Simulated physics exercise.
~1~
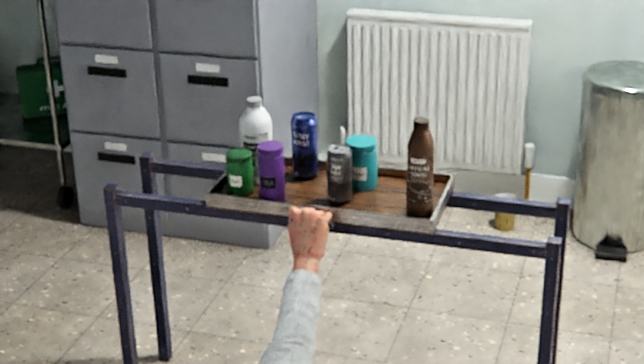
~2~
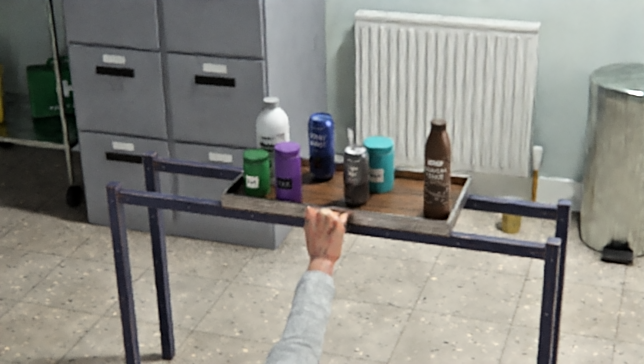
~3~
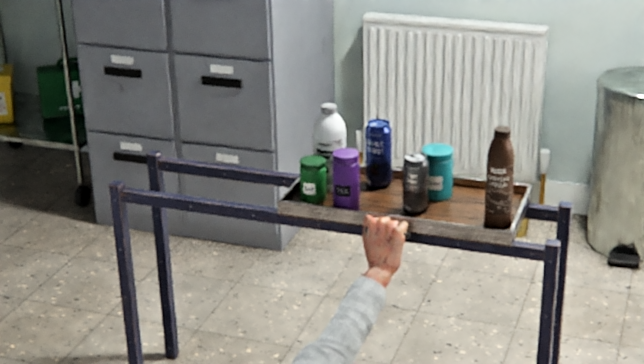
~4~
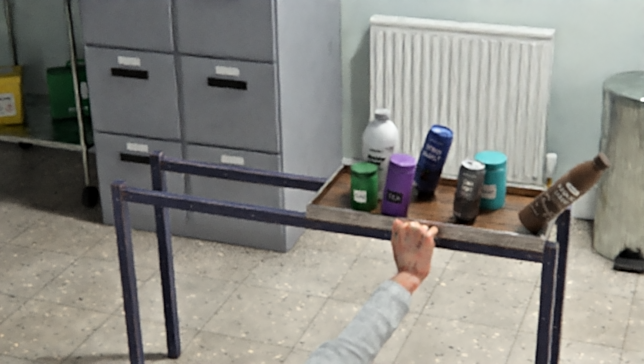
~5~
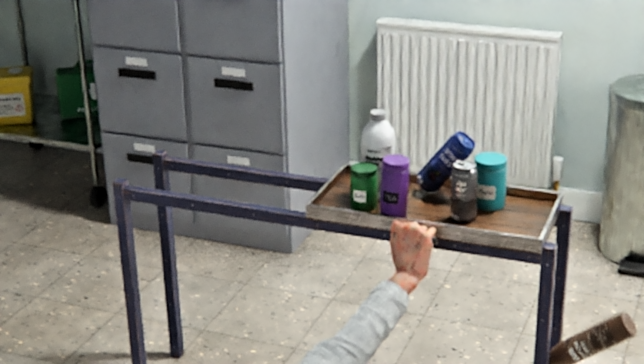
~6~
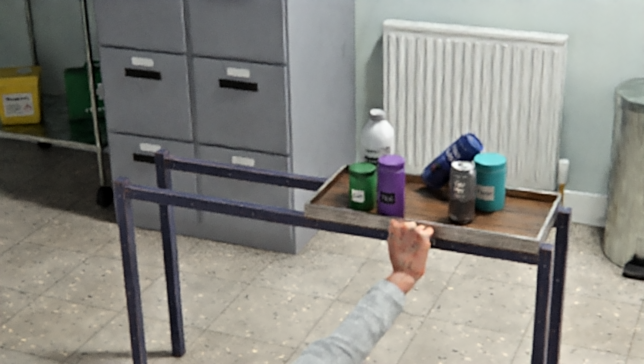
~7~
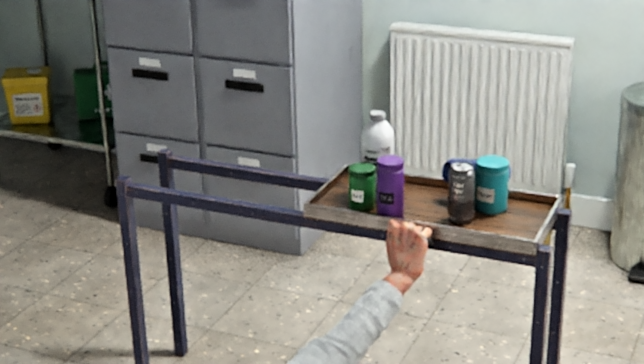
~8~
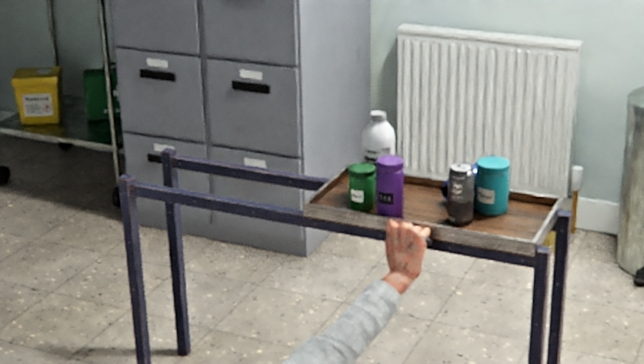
A hand sliding a tray of containers right along a frame, the brown bottle toppling off and the blue can tipping over.
